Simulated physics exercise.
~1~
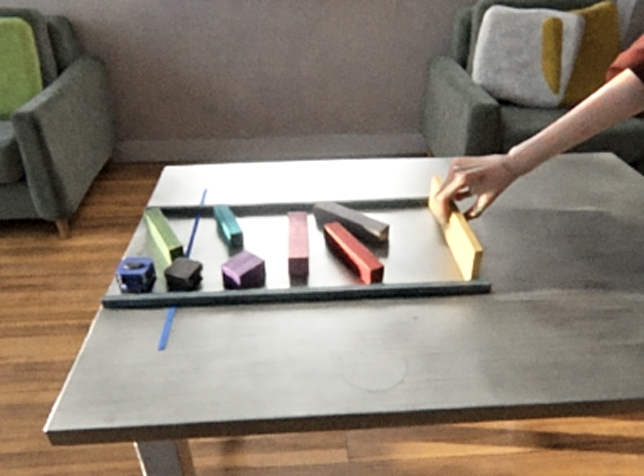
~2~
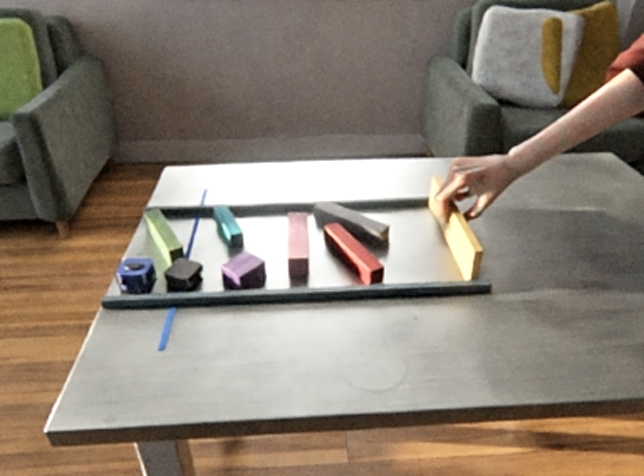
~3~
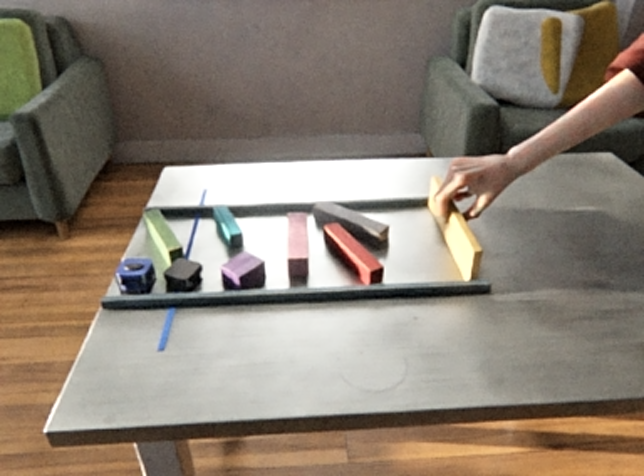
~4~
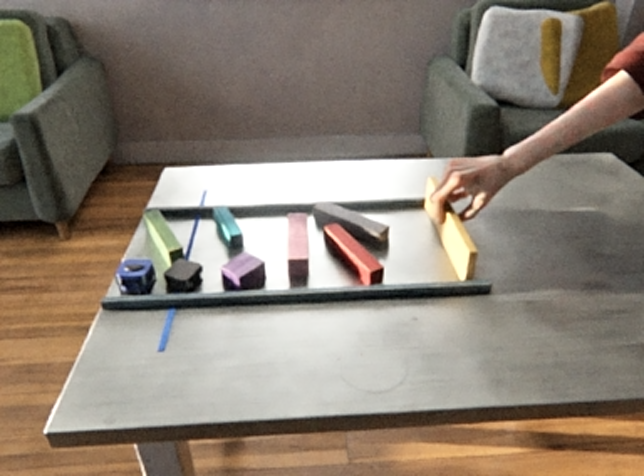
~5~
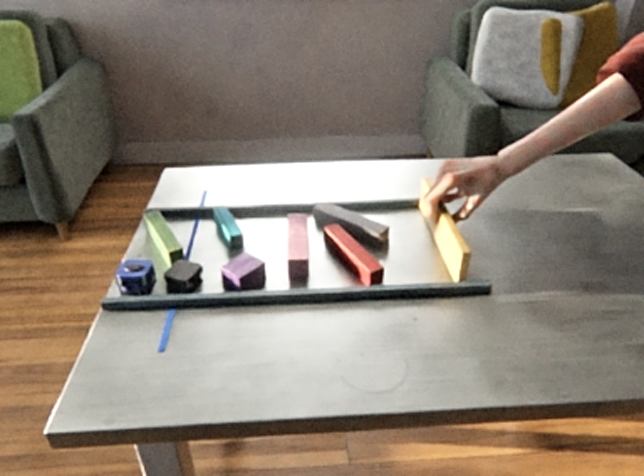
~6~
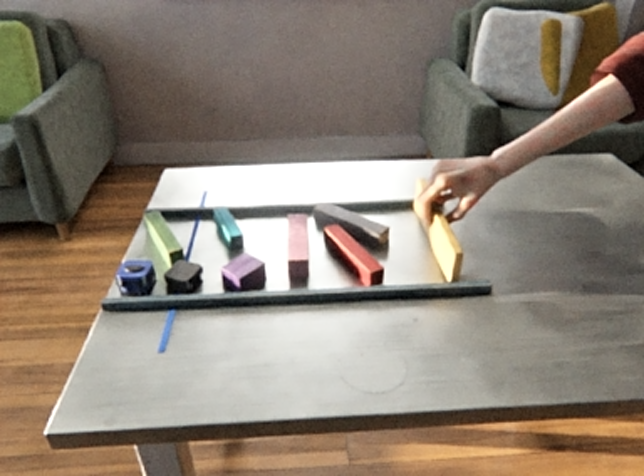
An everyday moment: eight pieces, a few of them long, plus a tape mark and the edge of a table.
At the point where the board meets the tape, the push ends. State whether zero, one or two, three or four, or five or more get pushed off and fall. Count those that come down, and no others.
Result: Three or four pushed off and fallen.
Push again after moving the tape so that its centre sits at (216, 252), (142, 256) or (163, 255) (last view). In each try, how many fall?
In order: 2, 7 and 6.
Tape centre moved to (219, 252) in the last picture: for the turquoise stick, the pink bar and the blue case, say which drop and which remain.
The outcome is that the turquoise stick does not come off, the pink bar does not come off and the blue case goes down.
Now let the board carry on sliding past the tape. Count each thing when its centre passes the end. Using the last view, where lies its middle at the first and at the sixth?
The first puts it near (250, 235), the next near (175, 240).
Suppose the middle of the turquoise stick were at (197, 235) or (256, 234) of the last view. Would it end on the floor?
For the turquoise stick: Gone and then gone.
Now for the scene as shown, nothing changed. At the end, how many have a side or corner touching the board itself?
It's 1.
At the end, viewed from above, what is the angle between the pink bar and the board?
The angle is about 10 degrees.
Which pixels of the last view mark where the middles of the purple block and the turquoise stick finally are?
Purple block at about (108, 286), turquoise stick at about (148, 224).
A little later, none off yet; blue case at rest near (137, 278); green bar at rest near (164, 238); black case at rest near (184, 278).
Next, none off yet; blue case shifted a little near (122, 277); green bar at rest near (162, 238); black case shifted about its own width near (157, 278).
When it is over, the number that fall off is three or four; down, black case, green bar and blue case.
